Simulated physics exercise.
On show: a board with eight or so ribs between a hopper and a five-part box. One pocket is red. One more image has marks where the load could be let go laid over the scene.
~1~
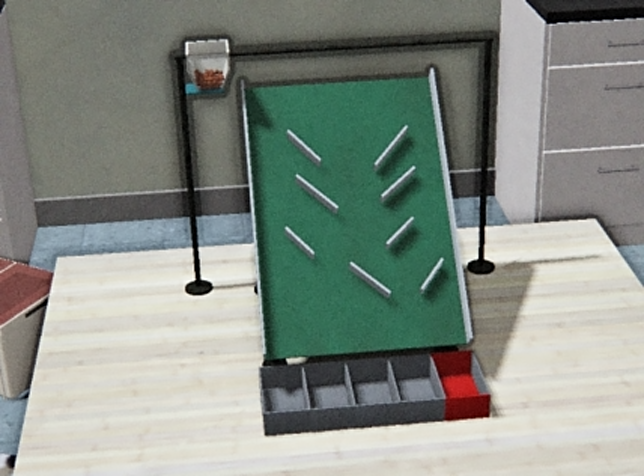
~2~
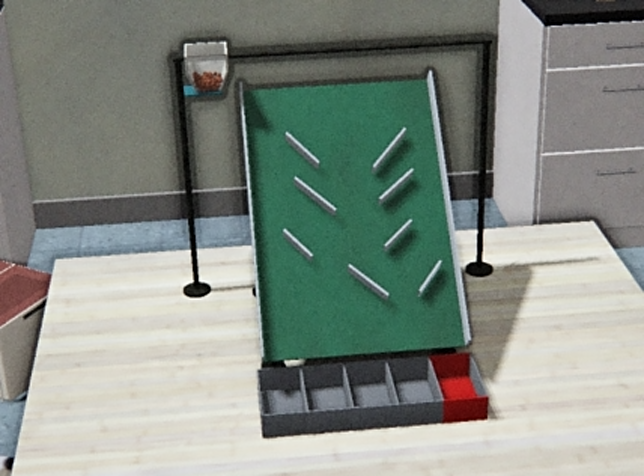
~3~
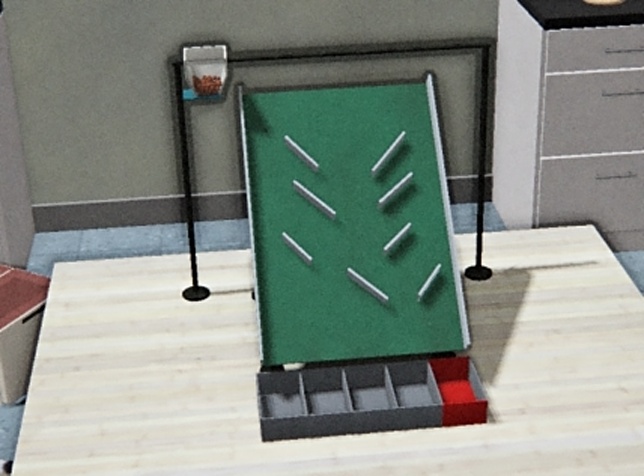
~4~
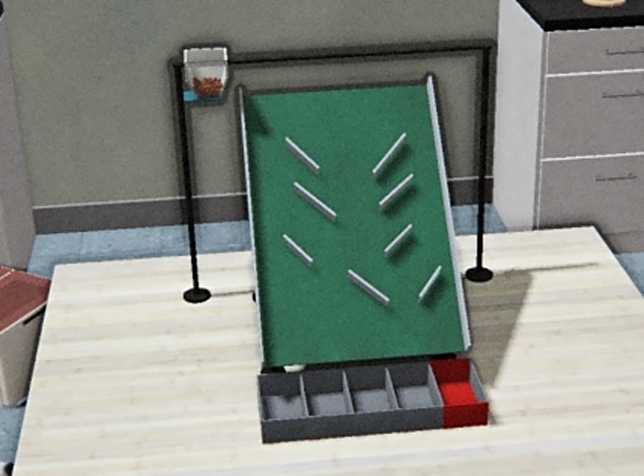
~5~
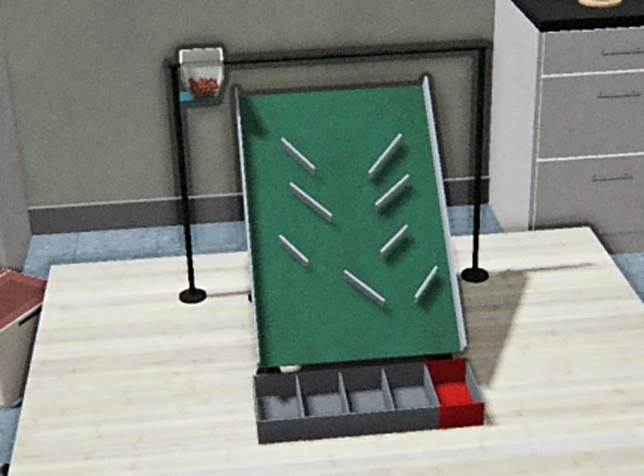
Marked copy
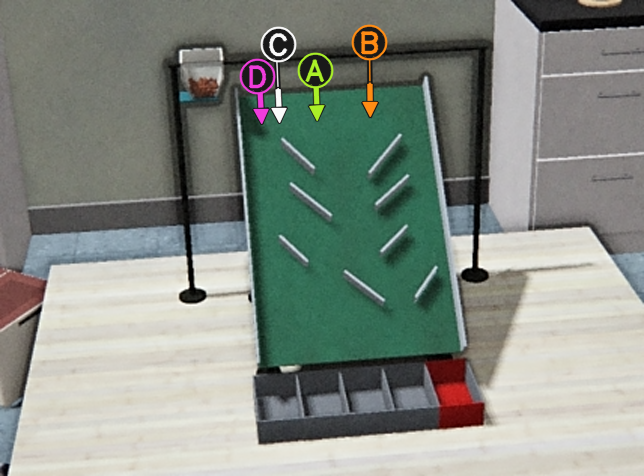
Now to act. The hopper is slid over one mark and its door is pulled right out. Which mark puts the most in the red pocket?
The best mark is A.
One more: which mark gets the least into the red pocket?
It is D.
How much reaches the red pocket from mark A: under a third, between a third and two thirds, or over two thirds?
Between a third and two thirds.
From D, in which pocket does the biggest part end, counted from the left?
The first from the left.
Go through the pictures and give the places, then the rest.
Hopper near (210, 78), clay pellets, door shut, in the first frame.
Ribs (286, 133) to (319, 162), (374, 167) to (405, 128), (295, 177) to (336, 210), in the second frame.
Ribs (380, 202) to (412, 173), (283, 233) to (311, 259), (385, 249) to (410, 223), in the third frame.
Ribs (349, 270) to (388, 300), (420, 296) to (441, 266), in the fourth frame.
Red pocket near (461, 414), number 5 of 5 from the left, in the fifth frame.
On the marked copy, mark A meets the board at (317, 114); mark B meets the board at (370, 111); mark C meets the board at (279, 117); mark D meets the board at (261, 118).
For mark A, close to half in the red pocket, close to a third in other pockets.
For mark B, close to a third in the red pocket, close to two thirds in other pockets.
For mark C, close to a third in the red pocket, close to half in other pockets, a small share outside the box.
For mark D, a small share in the red pocket, the bulk in other pockets, only a few outside the box.
